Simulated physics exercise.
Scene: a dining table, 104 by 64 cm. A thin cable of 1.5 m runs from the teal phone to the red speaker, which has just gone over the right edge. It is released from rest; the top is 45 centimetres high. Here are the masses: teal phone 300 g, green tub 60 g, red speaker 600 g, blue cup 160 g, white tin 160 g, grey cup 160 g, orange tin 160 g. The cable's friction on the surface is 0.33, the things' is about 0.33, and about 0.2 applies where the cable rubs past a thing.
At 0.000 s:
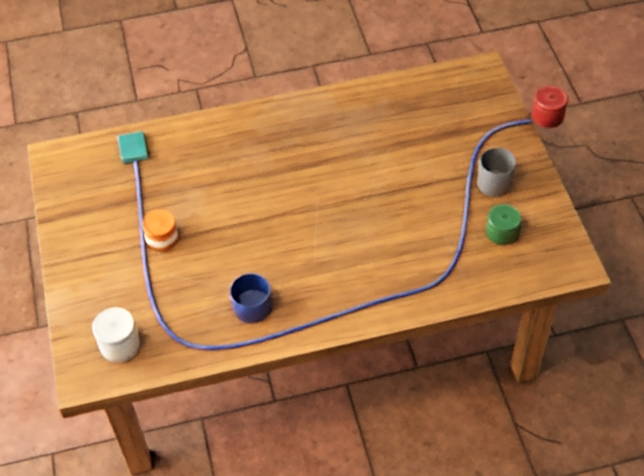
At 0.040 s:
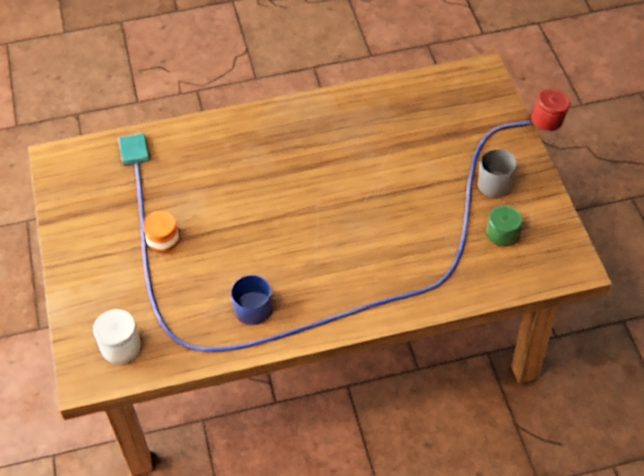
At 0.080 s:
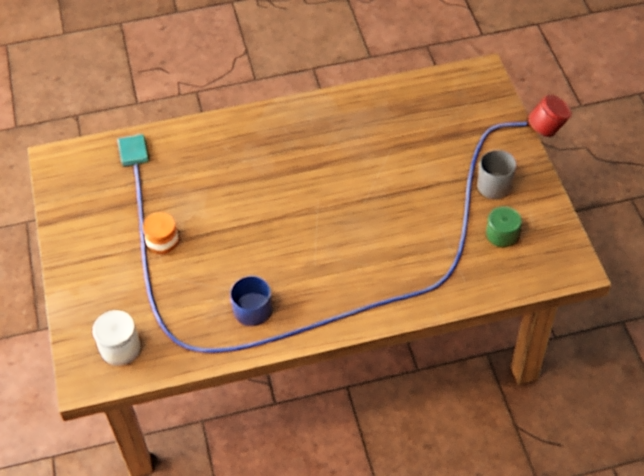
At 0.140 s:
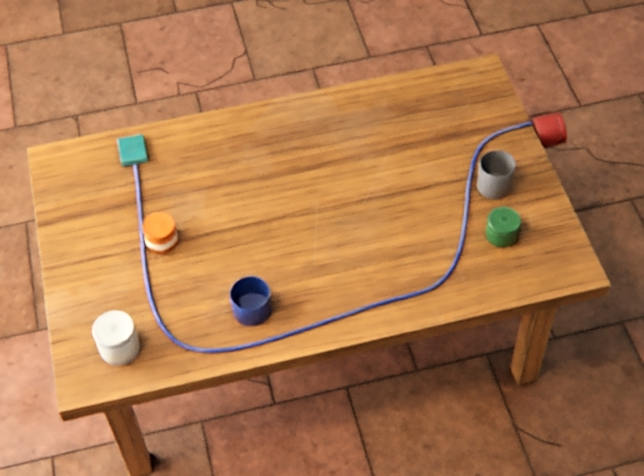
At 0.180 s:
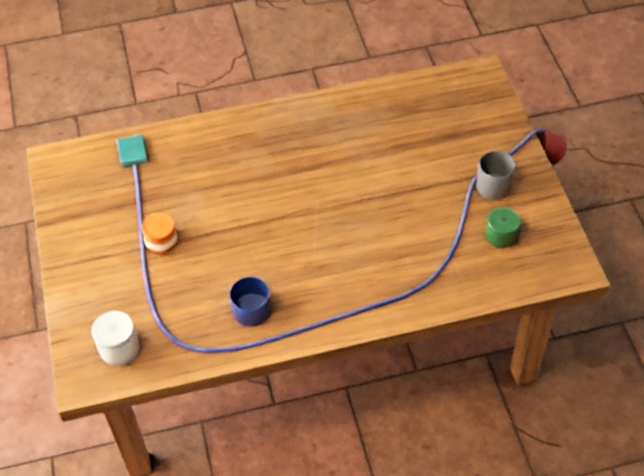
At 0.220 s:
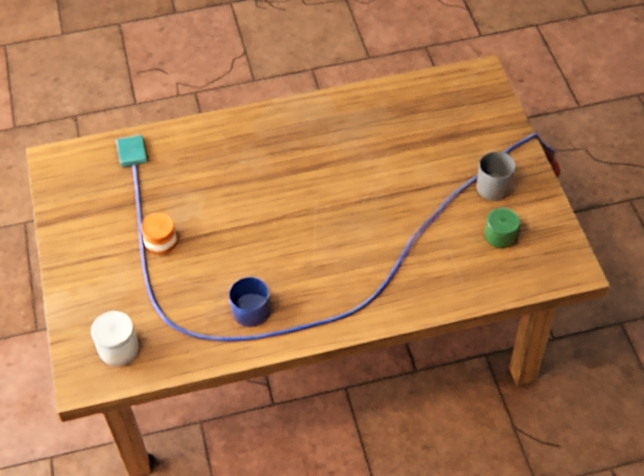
On a reddish stone-tiled floor stands a wooden table, seen from high above at a slant by a still camera. A blue cable curves from a teal block at upper left past an orange tin, white tin, blue cup, green tub and grey cup to a red cylinder at the right edge. The red cylinder tips and drops beside the edge, drawing the cable's right-hand curve straighter.
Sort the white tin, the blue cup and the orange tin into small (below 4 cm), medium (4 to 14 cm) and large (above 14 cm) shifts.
Shifts - white tin: Small; blue cup: Large; orange tin: Medium.
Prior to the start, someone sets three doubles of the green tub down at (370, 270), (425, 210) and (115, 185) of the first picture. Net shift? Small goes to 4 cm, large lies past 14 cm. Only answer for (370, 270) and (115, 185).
Taking them in turn, the first shows a lot of movement and the second shows only a little movement.
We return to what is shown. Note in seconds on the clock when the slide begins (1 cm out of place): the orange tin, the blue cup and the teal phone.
Times, approx.: Orange tin 0.32 s; blue cup 0.30 s; teal phone 0.34 s.
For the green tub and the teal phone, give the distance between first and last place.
For the green tub it's 0 cm, while the teal phone comes to 4 cm.
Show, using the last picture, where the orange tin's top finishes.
Last view, top position: About (205, 200).
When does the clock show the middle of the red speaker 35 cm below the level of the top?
The clock reads 0.34 s at that moment.
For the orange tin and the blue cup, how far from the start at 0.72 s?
Orange tin 10 cm, blue cup 50 cm.
At 0.5 s, the cable's tail end at (138, 180); blue cup 25 cm off its start, orange tin 8 cm off its start, teal phone 4 cm off its start.
At 0.7 s, the cable's tail end at (139, 181); blue cup 52 cm off its start, orange tin 11 cm off its start, teal phone 4 cm off its start.
At 1.0 s, the cable's tail end at (139, 181); blue cup over the edge, orange tin 11 cm off its start at (205, 200), teal phone 4 cm off its start at (134, 163).
At 1.2 s, the cable's tail end at (139, 181); blue cup over the edge, orange tin 11 cm off its start, teal phone 4 cm off its start.
At 2.4 s, the cable's tail end at (139, 181); blue cup over the edge, orange tin 11 cm off its start at (205, 200), white tin 0 cm off its start at (112, 328), teal phone 4 cm off its start at (134, 163).
